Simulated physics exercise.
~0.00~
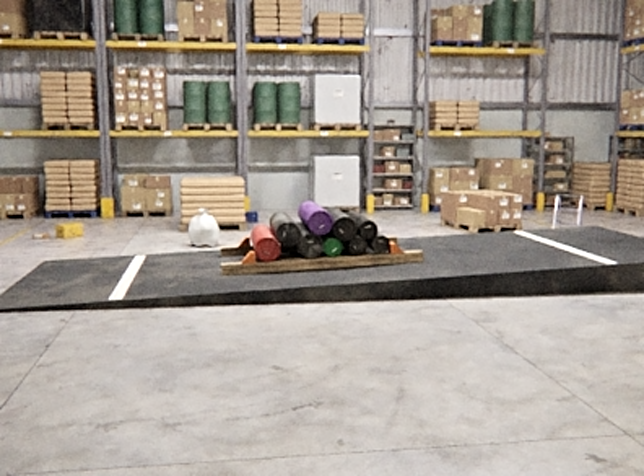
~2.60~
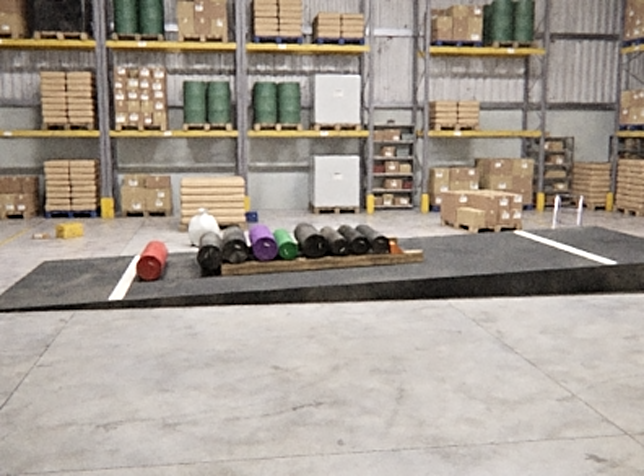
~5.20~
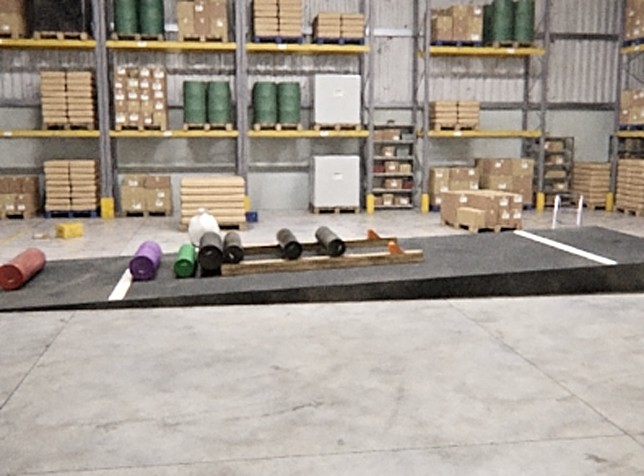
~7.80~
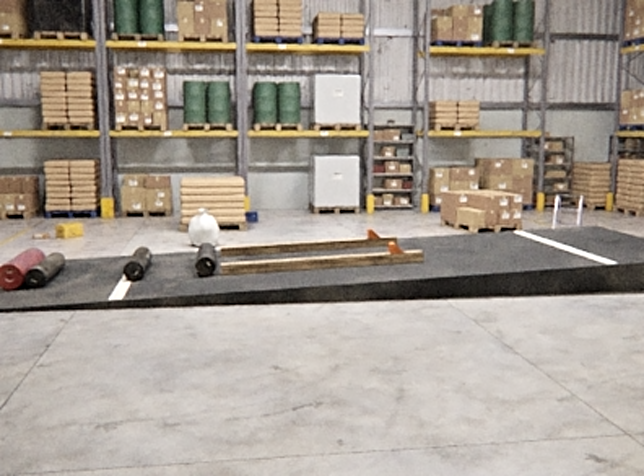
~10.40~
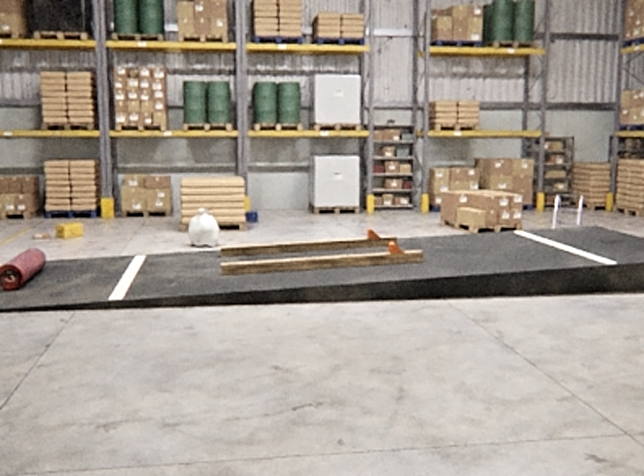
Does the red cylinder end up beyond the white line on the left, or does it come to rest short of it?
The red cylinder ends up beyond the white line, lying near the left edge of the view.
